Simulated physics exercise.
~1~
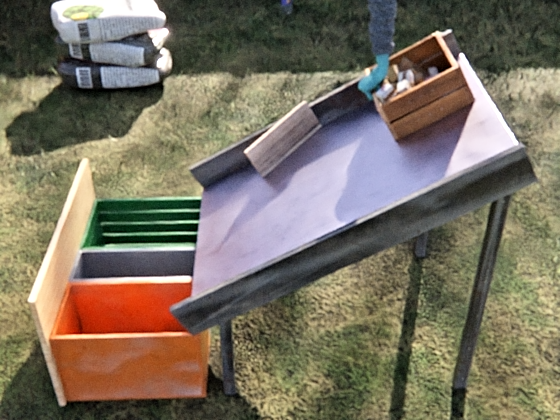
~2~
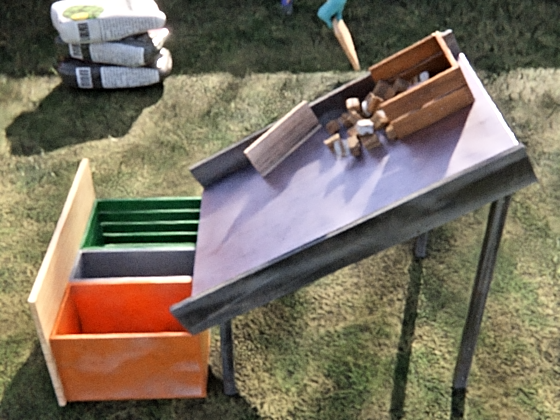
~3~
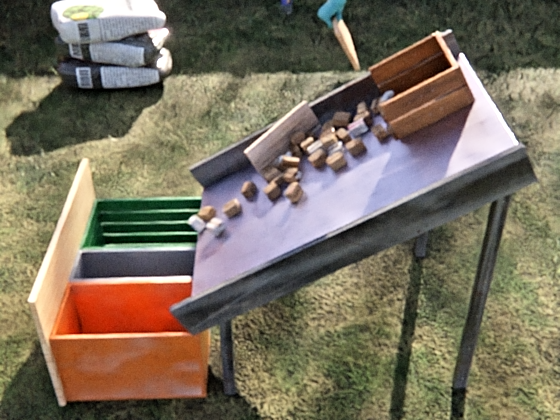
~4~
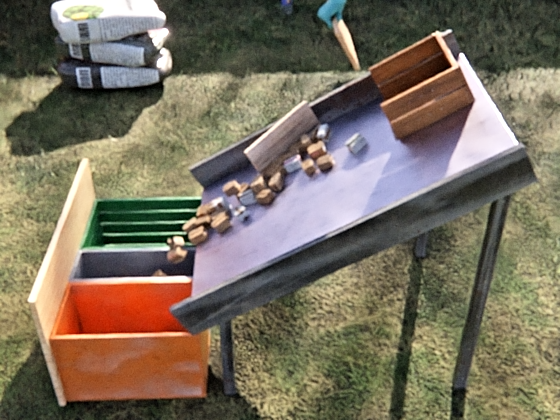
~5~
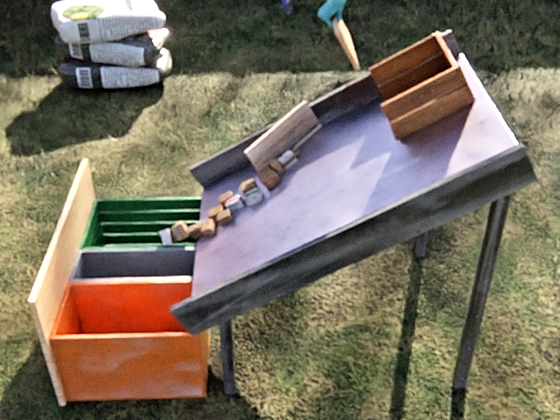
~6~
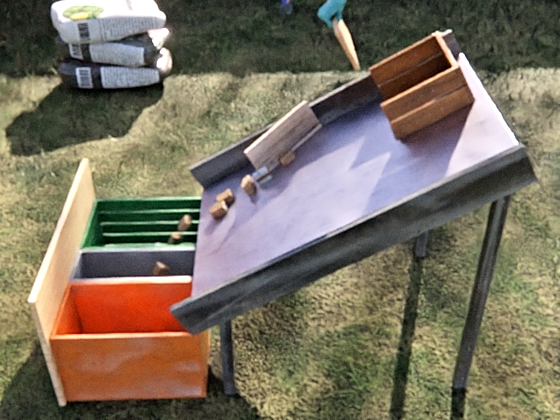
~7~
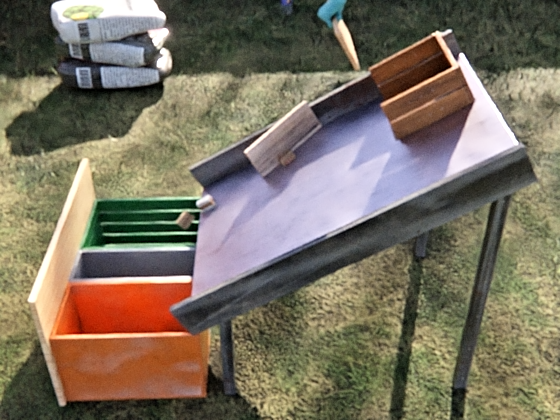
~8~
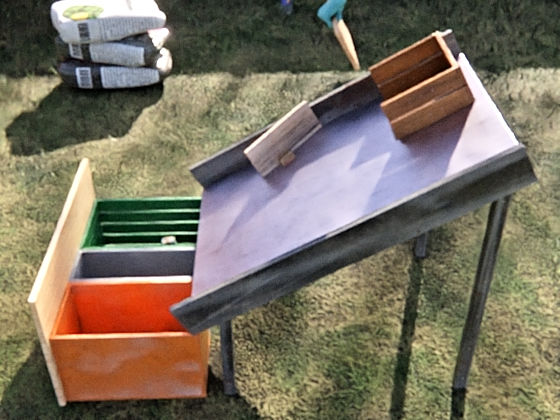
The clip opens on a sunlit lawn, where a gloved hand reaches to a wooden pen of small blocks at the top of a sloping table. The gate is whipped up and away, and the blocks spill down the slope to the left. They bunch against an angled board and stream past it toward the green, grey and orange containers at the foot. Some drop into the grey bin, while more tumble into the green tub behind it. The last stragglers slide down, leaving one block resting against the board and the orange tote empty.
